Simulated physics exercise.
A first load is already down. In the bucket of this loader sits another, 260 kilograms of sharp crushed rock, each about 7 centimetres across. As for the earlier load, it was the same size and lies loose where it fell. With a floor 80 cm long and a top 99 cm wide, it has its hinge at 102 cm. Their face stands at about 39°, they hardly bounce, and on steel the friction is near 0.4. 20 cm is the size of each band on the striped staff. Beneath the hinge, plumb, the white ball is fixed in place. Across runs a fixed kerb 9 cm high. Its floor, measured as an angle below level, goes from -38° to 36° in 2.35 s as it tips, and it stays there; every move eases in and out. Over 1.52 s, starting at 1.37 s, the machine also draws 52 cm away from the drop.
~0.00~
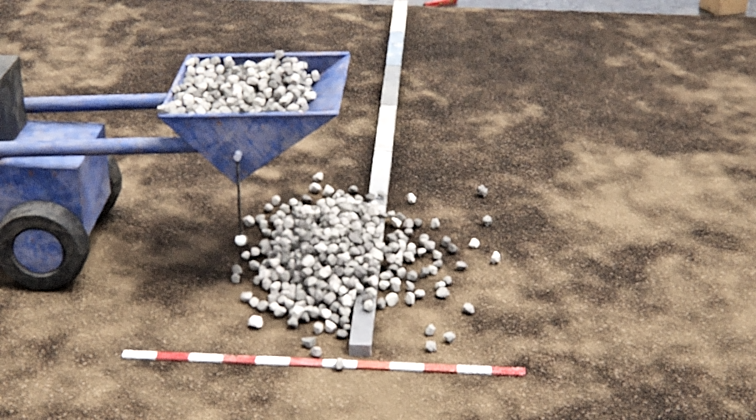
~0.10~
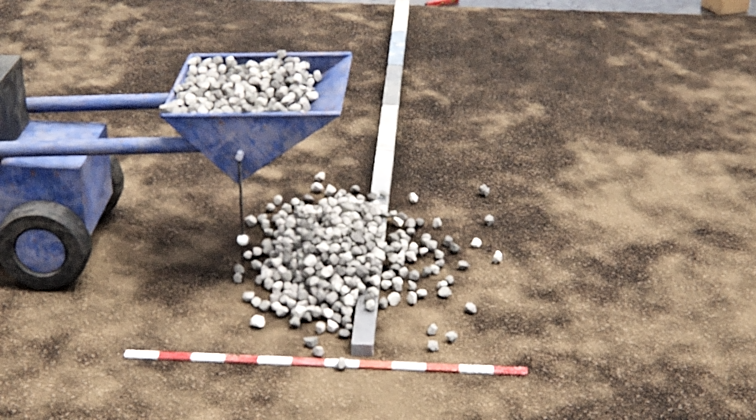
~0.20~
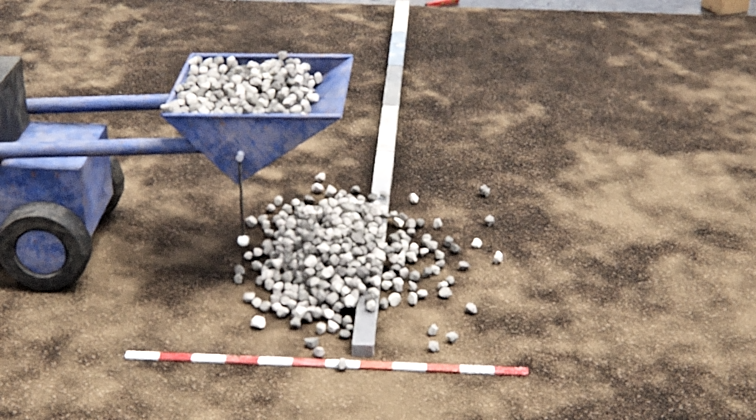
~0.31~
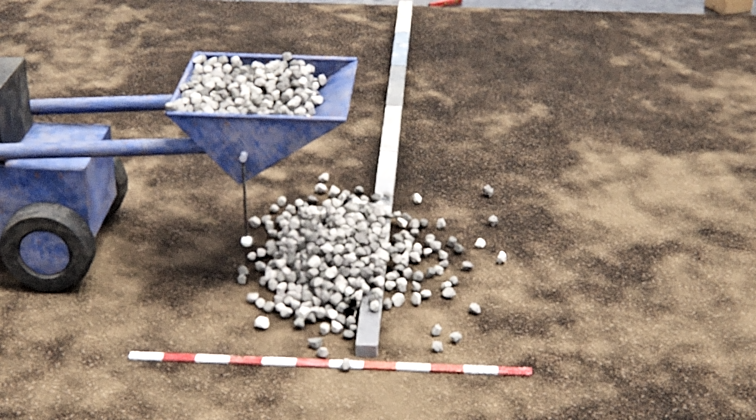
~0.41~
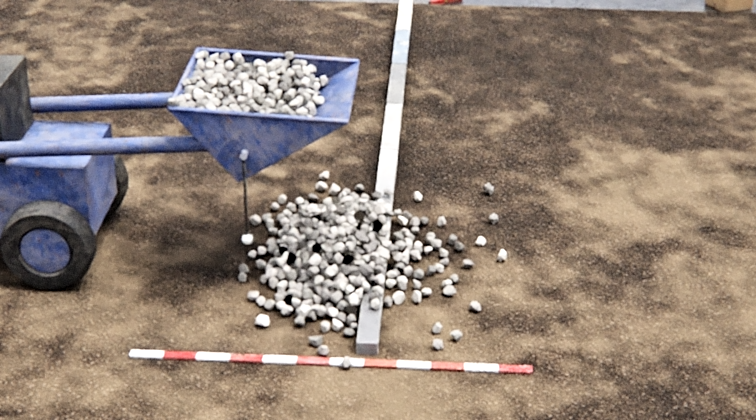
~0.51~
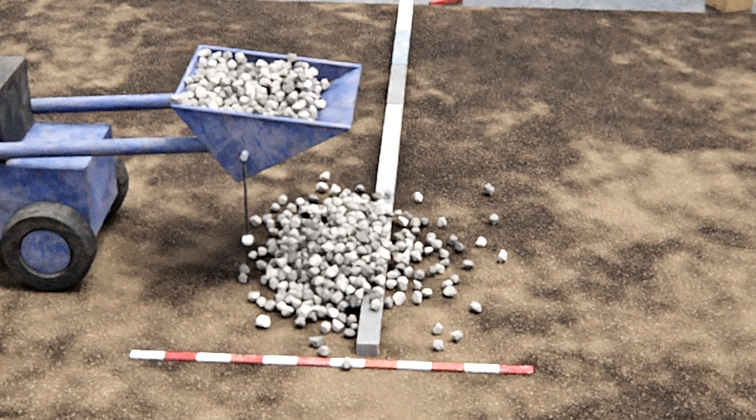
In the video, a blue loader holds a bucket of pale grey stones above a loose heap of similar stones lying around a narrow kerb, and the bucket tilts slightly while the stones inside shift a little.
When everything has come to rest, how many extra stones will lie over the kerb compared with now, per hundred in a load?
About 6 per hundred.
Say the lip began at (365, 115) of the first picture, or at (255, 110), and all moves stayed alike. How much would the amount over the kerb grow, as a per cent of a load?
I'd guess close to 25 per cent first and close to 0 per cent second.
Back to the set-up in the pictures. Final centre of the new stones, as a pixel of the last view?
They settle centred around (295, 242).
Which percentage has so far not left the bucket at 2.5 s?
Held: Around 20 % of the load.
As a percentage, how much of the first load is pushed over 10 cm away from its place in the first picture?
Around 5 in a hundred.
After 1.8 s the floor is at 24°; in per cent of one load, 96 in the bucket, 94 on this side of the kerb, 10 over the kerb; the foremost stones are at (479, 256).
After 2.5 s the floor is at 36°; in per cent of one load, 21 in the bucket, 165 on this side of the kerb, 14 over the kerb; the foremost stones are at (479, 256).
After 3.3 s the floor is at 36°; in per cent of one load, 0 in the bucket, 184 on this side of the kerb, 16 over the kerb; the foremost stones are at (480, 246).
After 5.8 s the floor is at 36°; in per cent of one load, 0 in the bucket, 184 on this side of the kerb, 16 over the kerb; the foremost stones are at (480, 246). Net gain over the kerb, 6.
